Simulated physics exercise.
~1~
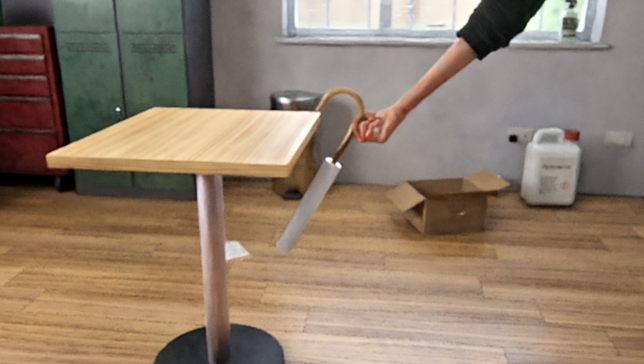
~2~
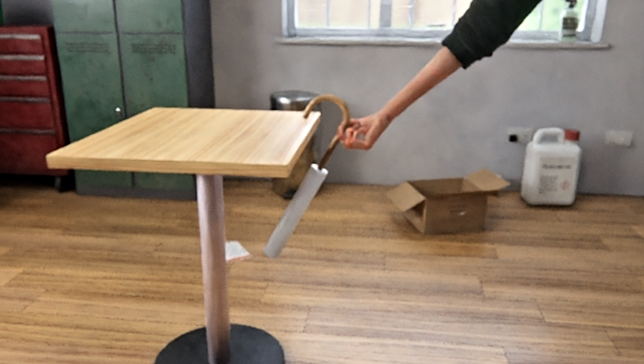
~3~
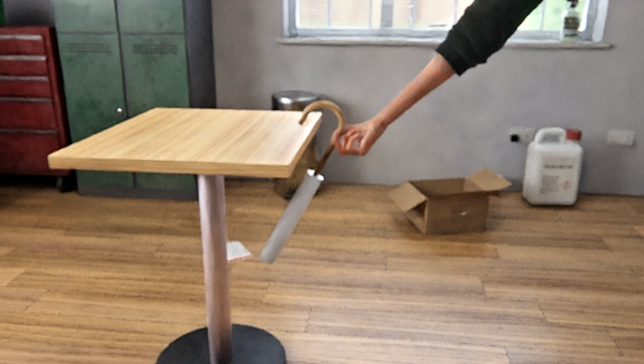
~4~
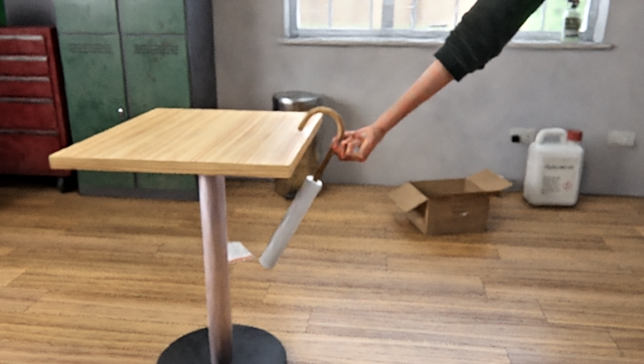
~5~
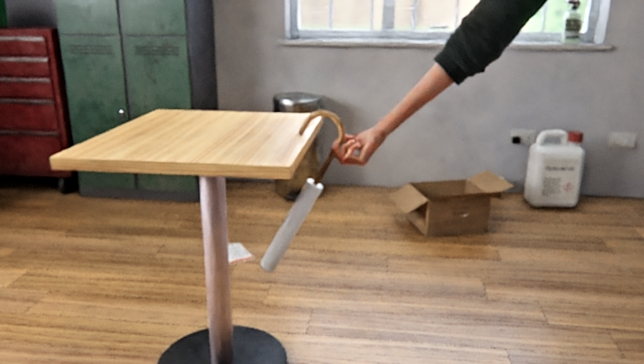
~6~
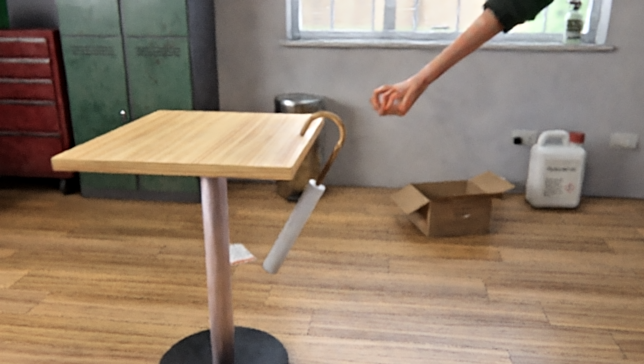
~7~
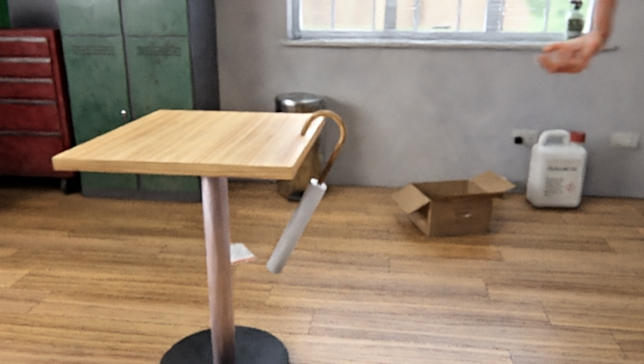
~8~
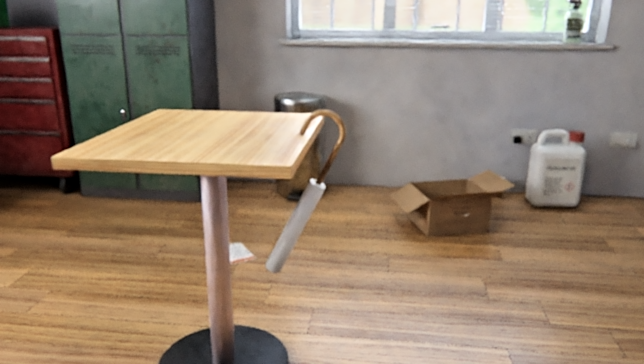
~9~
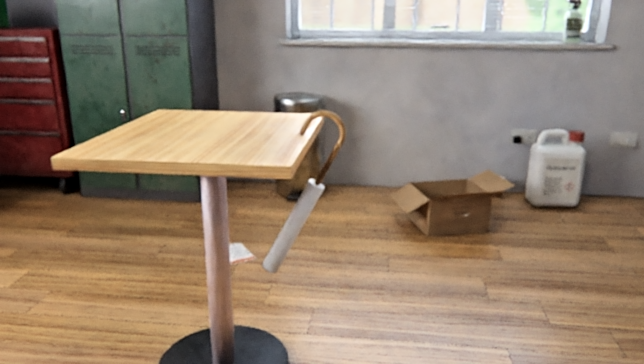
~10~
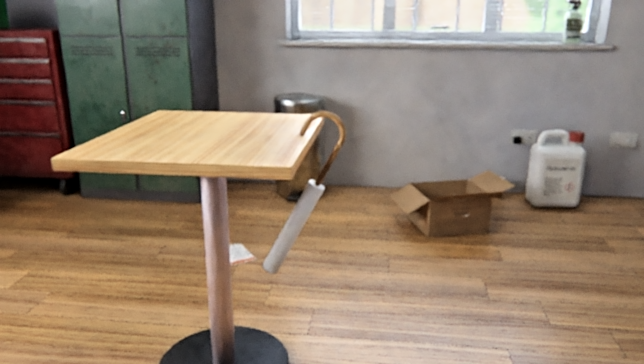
A white umbrella with a curved tan handle is held by a hand reaching in from the upper right, beside a square wooden table on a single post. The slightly swaying view takes in a plank-floored room with a red drawer chest and green cabinet at left, and an open cardboard box and white jug at right beneath a window. The hand moves the umbrella slightly left and down, setting its crook over the table's right edge. The fingers then open and the arm withdraws to the right. The umbrella stays hooked there, hanging at a slant.
